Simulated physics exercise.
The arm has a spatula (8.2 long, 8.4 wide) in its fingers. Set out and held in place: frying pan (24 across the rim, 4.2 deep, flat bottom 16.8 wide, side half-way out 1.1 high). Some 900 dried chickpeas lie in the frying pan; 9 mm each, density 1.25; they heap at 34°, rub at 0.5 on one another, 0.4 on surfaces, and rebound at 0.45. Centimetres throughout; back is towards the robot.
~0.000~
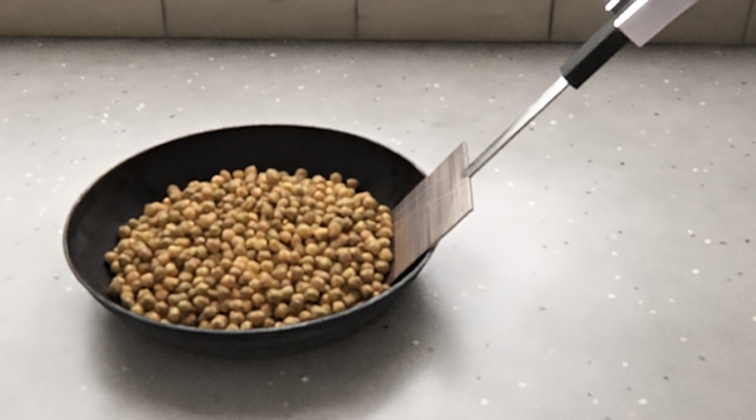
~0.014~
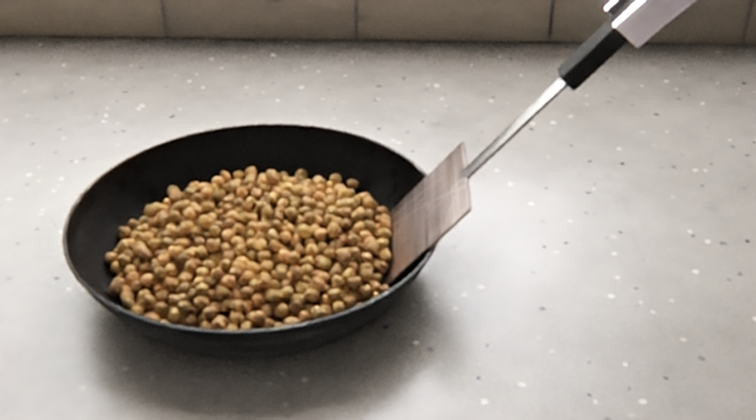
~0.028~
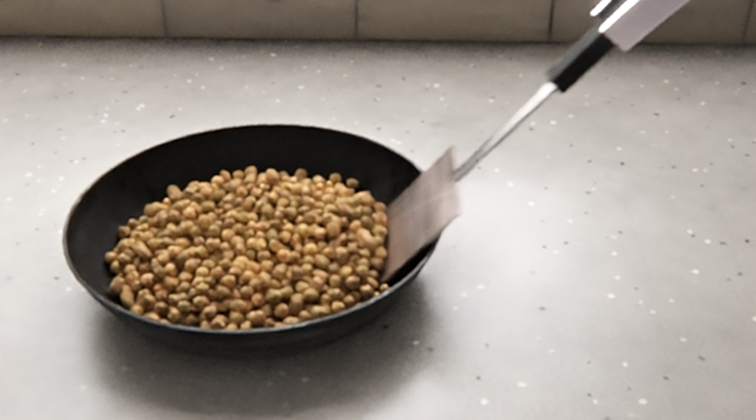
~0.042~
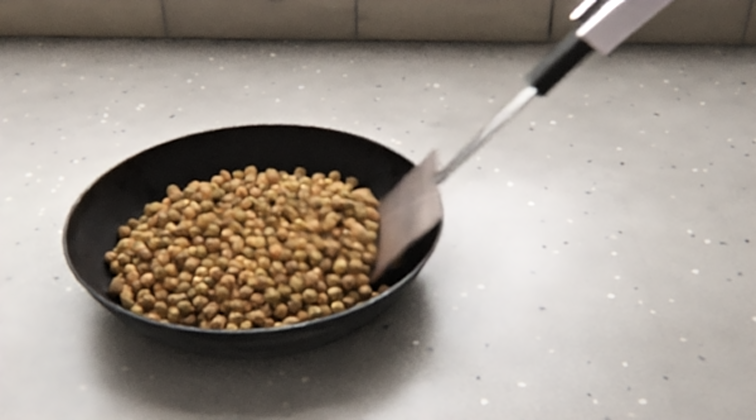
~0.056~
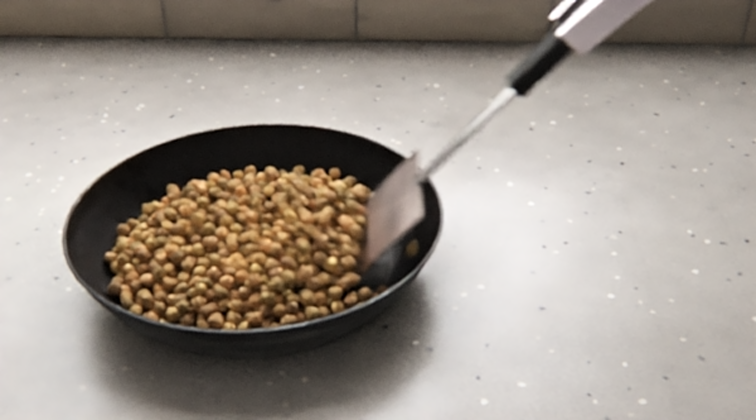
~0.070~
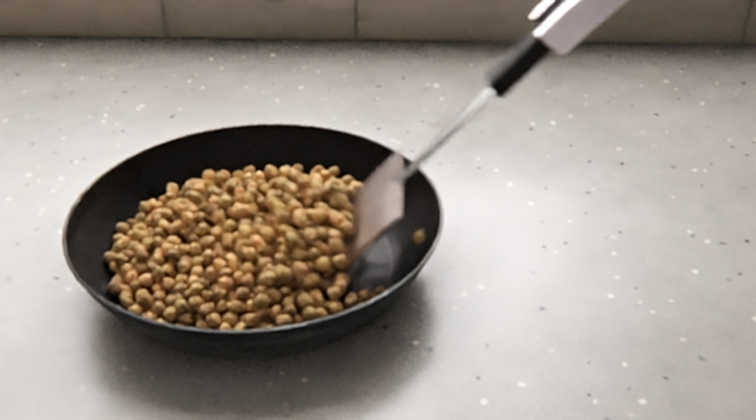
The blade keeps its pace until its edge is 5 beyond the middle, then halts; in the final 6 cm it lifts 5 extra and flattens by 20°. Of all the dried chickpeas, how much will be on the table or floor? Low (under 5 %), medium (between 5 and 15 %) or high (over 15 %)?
A medium share, between 5 and 15 %, ends on the table or floor.
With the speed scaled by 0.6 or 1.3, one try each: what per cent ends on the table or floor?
About 0 and 15 per cent.
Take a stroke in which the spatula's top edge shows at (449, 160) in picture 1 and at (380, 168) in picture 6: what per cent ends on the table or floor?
About 10 per cent.
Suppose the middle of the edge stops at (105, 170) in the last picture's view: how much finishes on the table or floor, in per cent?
Some 25 per cent.
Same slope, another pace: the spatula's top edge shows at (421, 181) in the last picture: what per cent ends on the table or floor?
About 5 per cent.
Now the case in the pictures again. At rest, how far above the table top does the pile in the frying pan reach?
Roughly 4.5 cm.
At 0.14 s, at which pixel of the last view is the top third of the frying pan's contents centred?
At about (218, 223).
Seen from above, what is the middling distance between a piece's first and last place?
Some 2 cm.
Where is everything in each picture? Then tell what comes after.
In the first frame, the spatula top edge at (469, 173), sloping 50°; upper third of the load around (267, 236), from x 110 to 385, top at y 175; 900 in the frying pan.
In the second frame, the spatula top edge at (467, 174), sloping 50°; upper third of the load around (267, 236), from x 110 to 385, top at y 175.
In the third frame, the spatula top edge at (456, 177), sloping 50°; upper third of the load around (267, 236), from x 110 to 385, top at y 175.
In the fourth frame, the spatula top edge at (439, 180), sloping 50°; upper third of the load around (273, 235), from x 110 to 395, top at y 170.
In the fifth frame, the spatula top edge at (419, 181), sloping 50°; upper third of the load around (277, 232), from x 110 to 410, top at y 170.
In the sixth frame, the spatula top edge at (401, 180), sloping 50°; upper third of the load around (275, 227), from x 110 to 420, top at y 170; 900 in the frying pan.
After 0.10 s, sloping 49°, highest piece 7 above the table; 900 in the frying pan.
After 0.14 s, sloping 41°, highest piece 8 above the table; 900 in the frying pan.
After 0.36 s, sloping 30°, highest piece 5 above the table; 805 in the frying pan, 93 on the table or floor, 2 on the blade or in flight.
After 1.41 s, sloping 30°, highest piece 4 above the table; 804 in the frying pan, 96 on the table or floor.
In the end, 804 in the frying pan, 96 on the table or floor. That is 11 % on the table or floor.
